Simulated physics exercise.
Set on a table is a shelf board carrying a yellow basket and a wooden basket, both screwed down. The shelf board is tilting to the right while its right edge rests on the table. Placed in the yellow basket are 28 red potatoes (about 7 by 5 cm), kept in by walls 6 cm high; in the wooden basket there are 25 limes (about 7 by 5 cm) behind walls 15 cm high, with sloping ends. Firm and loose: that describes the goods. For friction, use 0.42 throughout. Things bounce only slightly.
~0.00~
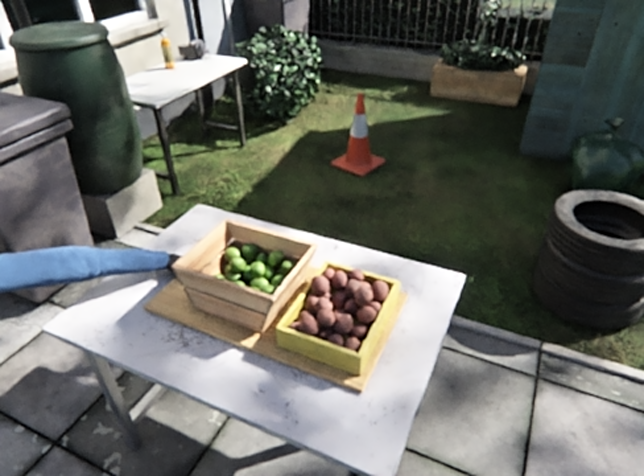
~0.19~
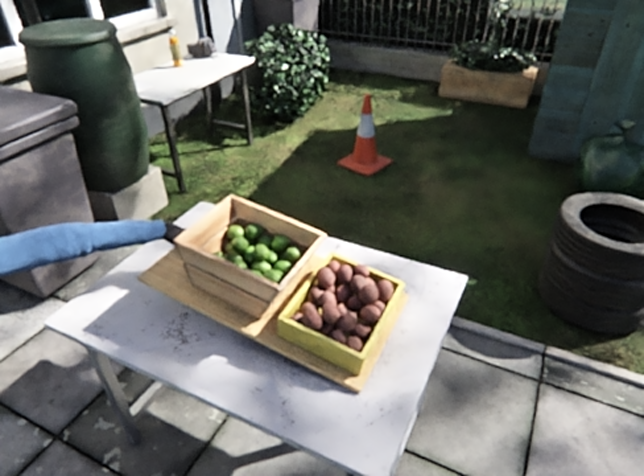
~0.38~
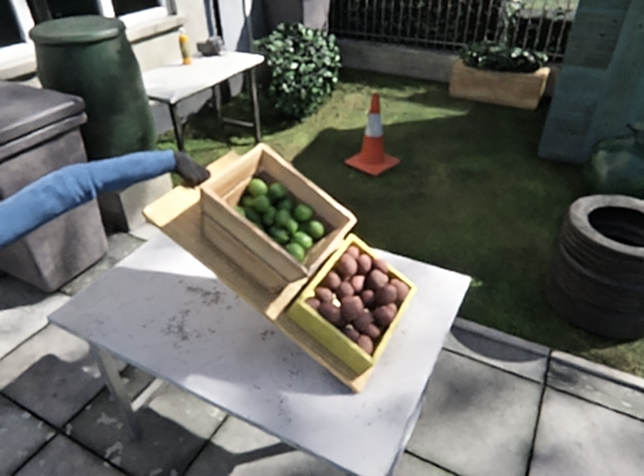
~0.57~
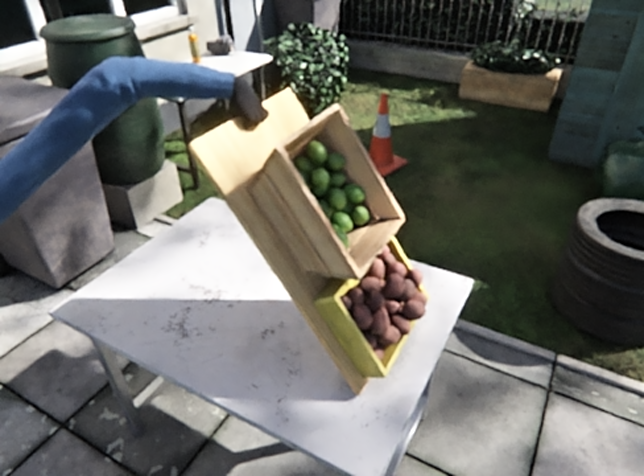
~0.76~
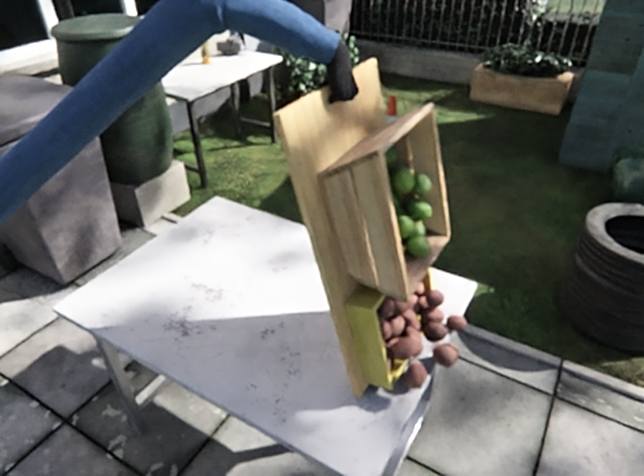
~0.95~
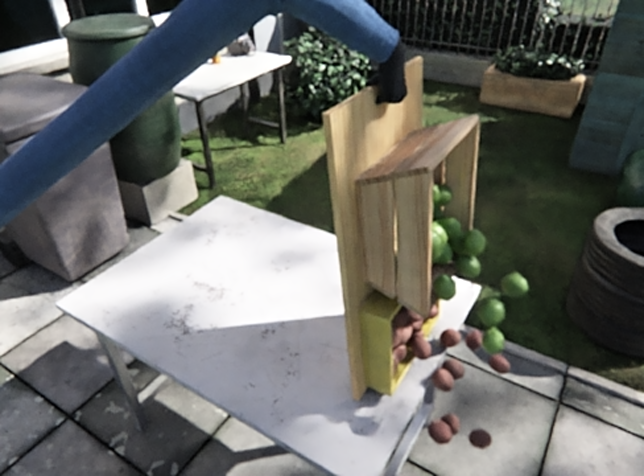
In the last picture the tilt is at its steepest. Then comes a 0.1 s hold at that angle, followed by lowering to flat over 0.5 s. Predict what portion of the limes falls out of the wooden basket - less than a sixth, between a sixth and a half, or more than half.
Most likely the spill will come to beyond half of the pieces.
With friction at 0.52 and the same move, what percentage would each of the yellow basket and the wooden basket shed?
In that case the yellow basket sheds 60 per cent, while the wooden basket sheds 90 per cent.
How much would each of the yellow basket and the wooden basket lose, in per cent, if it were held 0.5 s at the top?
Yellow basket 60%, wooden basket 100%.
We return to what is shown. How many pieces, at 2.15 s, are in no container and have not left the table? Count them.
About 3.
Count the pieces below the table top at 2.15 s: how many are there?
About 35.
After 1.14 s, tilt 77°; the yellow basket is down by 14 of 28 and the wooden basket is down by 21 of 25.
After 1.38 s, tilt 23°; the yellow basket is down by 16 of 28 and the wooden basket is down by 25 of 25.
After 1.72 s, tilt 0°; the yellow basket is down by 16 of 28 and the wooden basket is down by 25 of 25.
Final count (at 2.15 s), the yellow basket is down by 16 of 28 and the wooden basket is down by 25 of 25. Asked share, 25 of 25, 100 per cent.
